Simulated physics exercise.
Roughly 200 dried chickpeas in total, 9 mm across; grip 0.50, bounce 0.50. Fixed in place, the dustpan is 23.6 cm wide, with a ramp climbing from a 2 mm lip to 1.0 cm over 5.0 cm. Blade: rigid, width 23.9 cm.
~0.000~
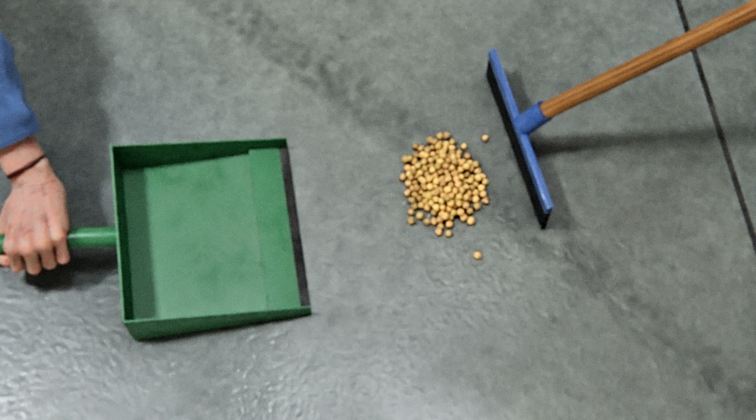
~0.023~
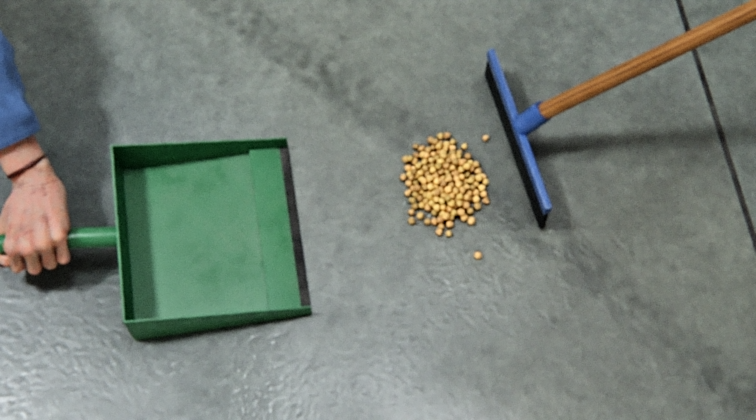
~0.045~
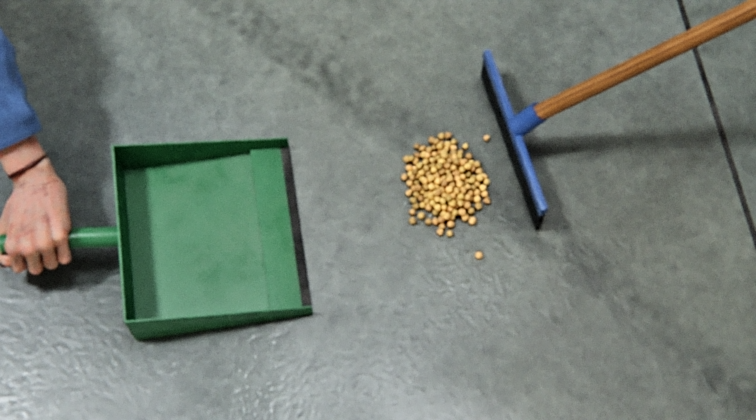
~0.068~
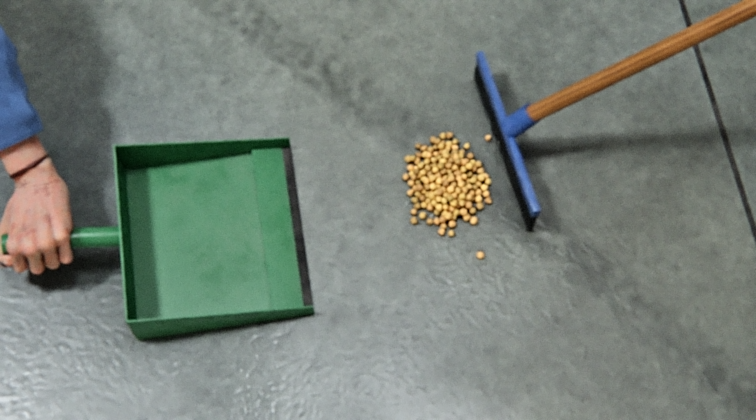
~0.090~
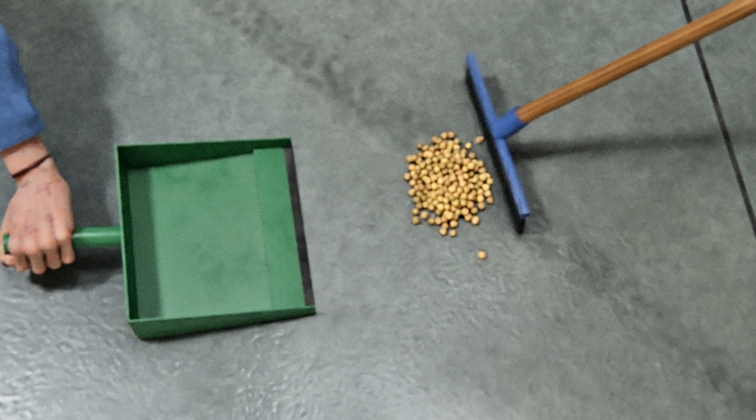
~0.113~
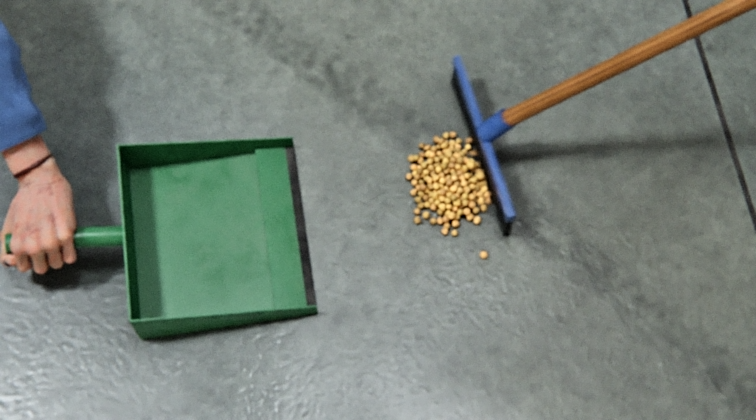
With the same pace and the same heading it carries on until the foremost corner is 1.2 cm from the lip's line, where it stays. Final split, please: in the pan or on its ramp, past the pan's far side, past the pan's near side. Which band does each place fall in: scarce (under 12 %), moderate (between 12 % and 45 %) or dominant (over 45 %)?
Pan: The principal share; far side: A meagre share; near side: A meagre share.
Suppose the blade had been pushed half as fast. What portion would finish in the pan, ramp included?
Some 40 %.
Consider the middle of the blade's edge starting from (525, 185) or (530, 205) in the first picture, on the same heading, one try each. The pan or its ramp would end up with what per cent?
Estimates: 60 percent and 60 percent.
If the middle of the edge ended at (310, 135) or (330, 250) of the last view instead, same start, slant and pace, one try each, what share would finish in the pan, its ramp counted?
Close to 35 and 55 percent, in that order.
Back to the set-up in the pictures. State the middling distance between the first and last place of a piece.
I'd put it near 22 cm.
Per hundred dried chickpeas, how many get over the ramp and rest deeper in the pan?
Around 20 in a hundred.
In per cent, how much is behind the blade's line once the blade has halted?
About 0 percent.
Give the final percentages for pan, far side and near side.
Well, the pan ends up with 55 percent, the far side with 5 percent, the near side with 5 percent.
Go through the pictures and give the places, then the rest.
The first picture shows blade from (548, 209) to (492, 56), moved 0.0 cm, 0 of the pieces shifted so far; middle of the pieces at (442, 178); pan at (199, 242).
The second picture shows blade from (547, 210) to (491, 56), moved 0.2 cm, 0 of the pieces shifted so far; middle of the pieces at (442, 178).
The third picture shows blade from (542, 211) to (487, 57), moved 0.9 cm, 0 of the pieces shifted so far; middle of the pieces at (443, 178).
The fourth picture shows blade from (535, 212) to (480, 58), moved 2.1 cm, 0 of the pieces shifted so far; middle of the pieces at (445, 178).
The fifth picture shows blade from (524, 214) to (470, 60), moved 3.7 cm, 1 of the pieces shifted so far; middle of the pieces at (447, 178).
The sixth picture shows blade from (510, 217) to (457, 63), moved 5.7 cm, 23 of the pieces shifted so far; middle of the pieces at (448, 178); pan at (205, 241). Its pace works out near 0.91 m/s, heading 3 degrees towards the viewer's side.
After 0.24 s, middle of the blade 13 cm from the lip; 0 % over the lip, far side 0 %, near side 0 %.
Then, at 0.33 s, middle of the blade 5 cm from the lip; 0 % over the lip, far side 5 %, near side 0 %.
After 0.55 s, middle of the blade 2 cm from the lip; 60 % over the lip, far side 5 %, near side 5 %.
By 1.4 s all is still; pan 55 %, far side 5 %, near side 5 %, in front of the lip or behind the blade 35 %.
